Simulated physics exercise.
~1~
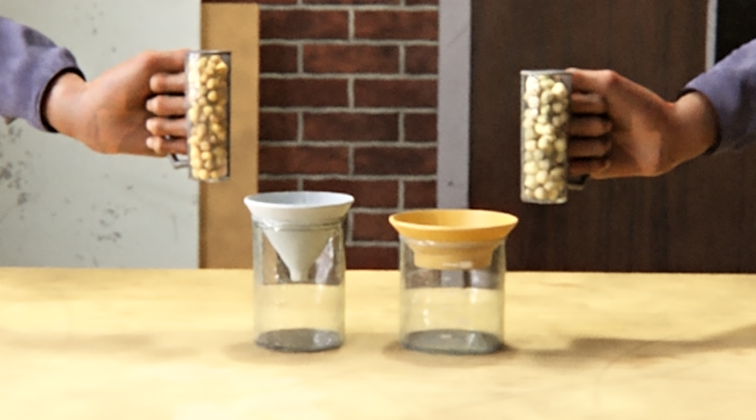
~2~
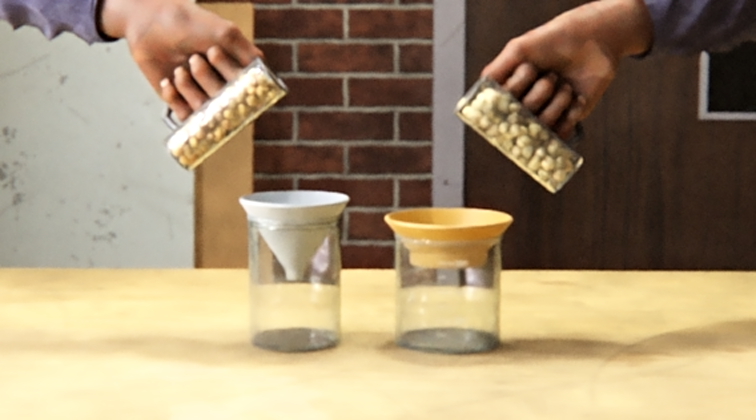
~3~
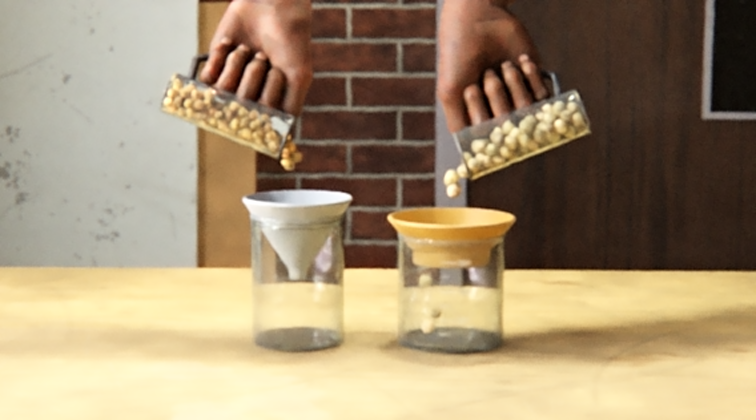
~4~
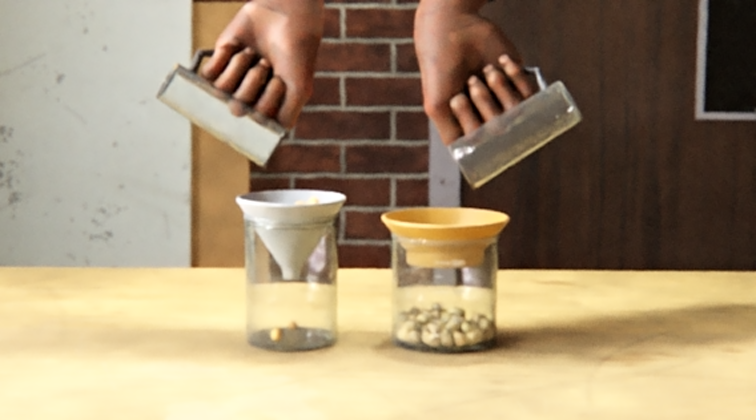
Two hands, one reaching in from each side, hold clear cups of pale, rounded pieces above a light yellow tabletop, seen from the front by a slightly swaying camera. Below stand two clear jars, a pale grey funnel in the left and an orange one in the right, before a brick wall, a pale panel and a dark door. The hands move inward and tilt the cups, and pieces begin to spill. Both cups empty. At the end, the right-hand pieces lie in their jar, while only a few have dropped through the left funnel, which holds back most.
